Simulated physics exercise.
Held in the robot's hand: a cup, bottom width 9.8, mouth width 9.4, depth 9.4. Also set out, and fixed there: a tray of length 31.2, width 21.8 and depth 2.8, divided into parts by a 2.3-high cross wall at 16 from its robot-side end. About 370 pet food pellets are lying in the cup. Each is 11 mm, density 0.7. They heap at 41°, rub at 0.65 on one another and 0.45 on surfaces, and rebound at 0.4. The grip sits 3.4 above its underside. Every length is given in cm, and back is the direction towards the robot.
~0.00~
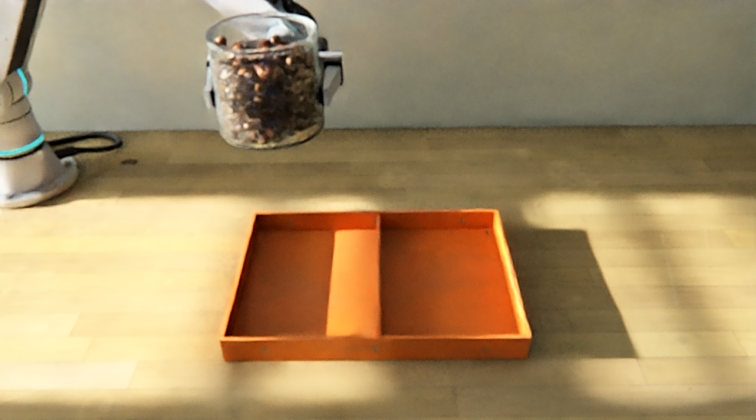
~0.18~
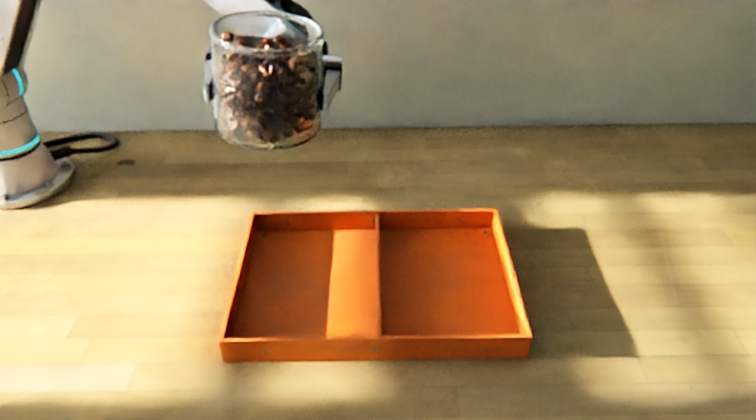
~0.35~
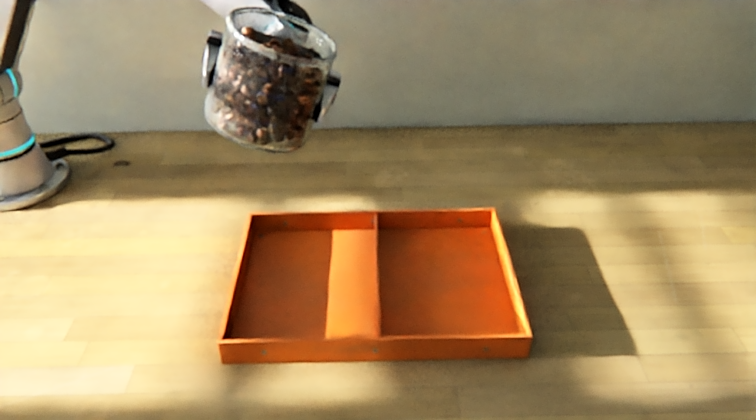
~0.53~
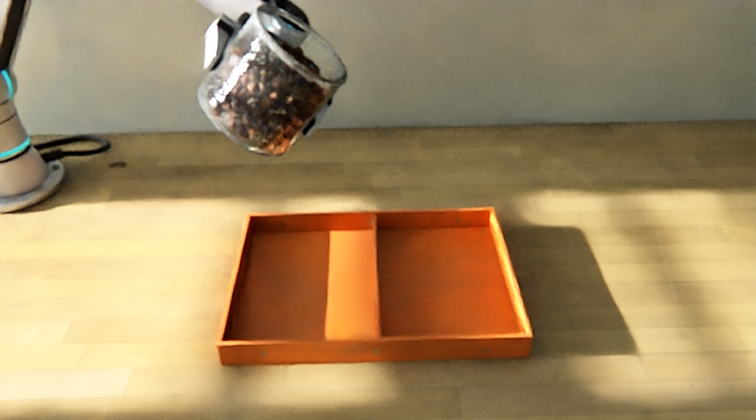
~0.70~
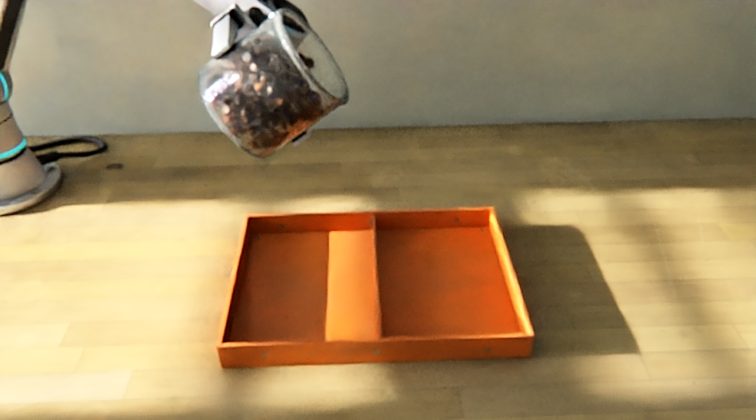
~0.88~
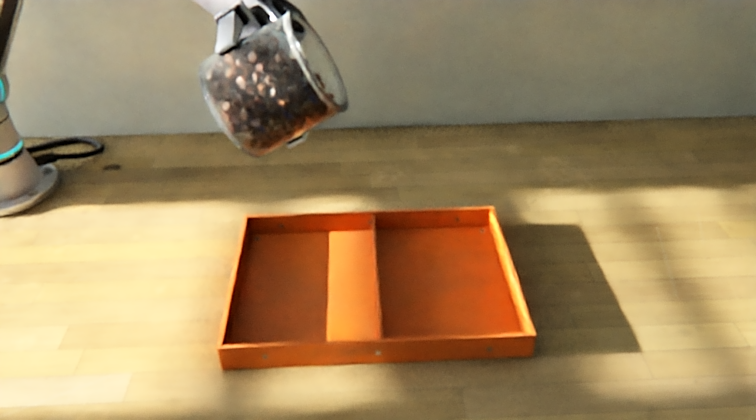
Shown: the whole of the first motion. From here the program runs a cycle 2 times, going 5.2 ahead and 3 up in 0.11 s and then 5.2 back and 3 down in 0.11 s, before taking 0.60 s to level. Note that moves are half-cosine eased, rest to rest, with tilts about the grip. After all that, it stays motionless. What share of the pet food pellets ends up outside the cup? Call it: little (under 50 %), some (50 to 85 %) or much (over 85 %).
Some - 50 to 85 %.
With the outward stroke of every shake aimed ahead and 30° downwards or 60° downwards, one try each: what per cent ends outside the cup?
About 20 and 10 per cent.
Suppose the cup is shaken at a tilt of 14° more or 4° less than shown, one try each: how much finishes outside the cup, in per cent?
They would come to near 95 and 65 per cent.
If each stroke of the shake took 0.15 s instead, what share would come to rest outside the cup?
Roughly 35 in a hundred.
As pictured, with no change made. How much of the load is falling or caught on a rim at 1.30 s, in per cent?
Roughly 12 per cent.
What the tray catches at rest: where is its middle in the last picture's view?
Roughly at (442, 279) in the last picture.
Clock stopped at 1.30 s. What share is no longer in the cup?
Roughly 55 percent up to then.
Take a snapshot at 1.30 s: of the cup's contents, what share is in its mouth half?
Close to 95 in a hundred.
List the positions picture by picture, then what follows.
In the first frame, cup middle at (268, 81), level; upper third of the load around (266, 69), from x 220 to 315, top at y 40; 370 in the cup.
In the second frame, cup middle at (268, 80), tilted 6° forward; upper third of the load around (265, 69), from x 220 to 315, top at y 35.
In the third frame, cup middle at (270, 81), tilted 21° forward; upper third of the load around (261, 67), from x 215 to 320, top at y 35.
In the fourth frame, cup middle at (273, 83), tilted 40° forward; upper third of the load around (258, 68), from x 210 to 320, top at y 35.
In the fifth frame, cup middle at (275, 85), tilted 55° forward; upper third of the load around (258, 68), from x 210 to 320, top at y 35.
In the sixth frame, cup middle at (275, 86), tilted 61° forward; upper third of the load around (259, 67), from x 215 to 330, top at y 40; 370 in the cup.
By 1.30 s, tilted 61° forward, highest piece 30 above the table; 173 in the cup, 118 in the far-side part, 21 on the table or floor, 14 in the robot-side part, 44 in flight or on a rim.
By 1.71 s, tilted 16° forward, highest piece 30 above the table; 191 in the far-side part, 110 in the cup, 40 on the table or floor, 29 in the robot-side part.
By 2.12 s, level, highest piece 28 above the table; 191 in the far-side part, 110 in the cup, 40 on the table or floor, 29 in the robot-side part.
By 3.17 s, level, highest piece 28 above the table; 191 in the far-side part, 110 in the cup, 40 on the table or floor, 29 in the robot-side part.
Final count, 191 in the far-side part, 110 in the cup, 40 on the table or floor, 29 in the robot-side part. That is 70 % outside the cup.
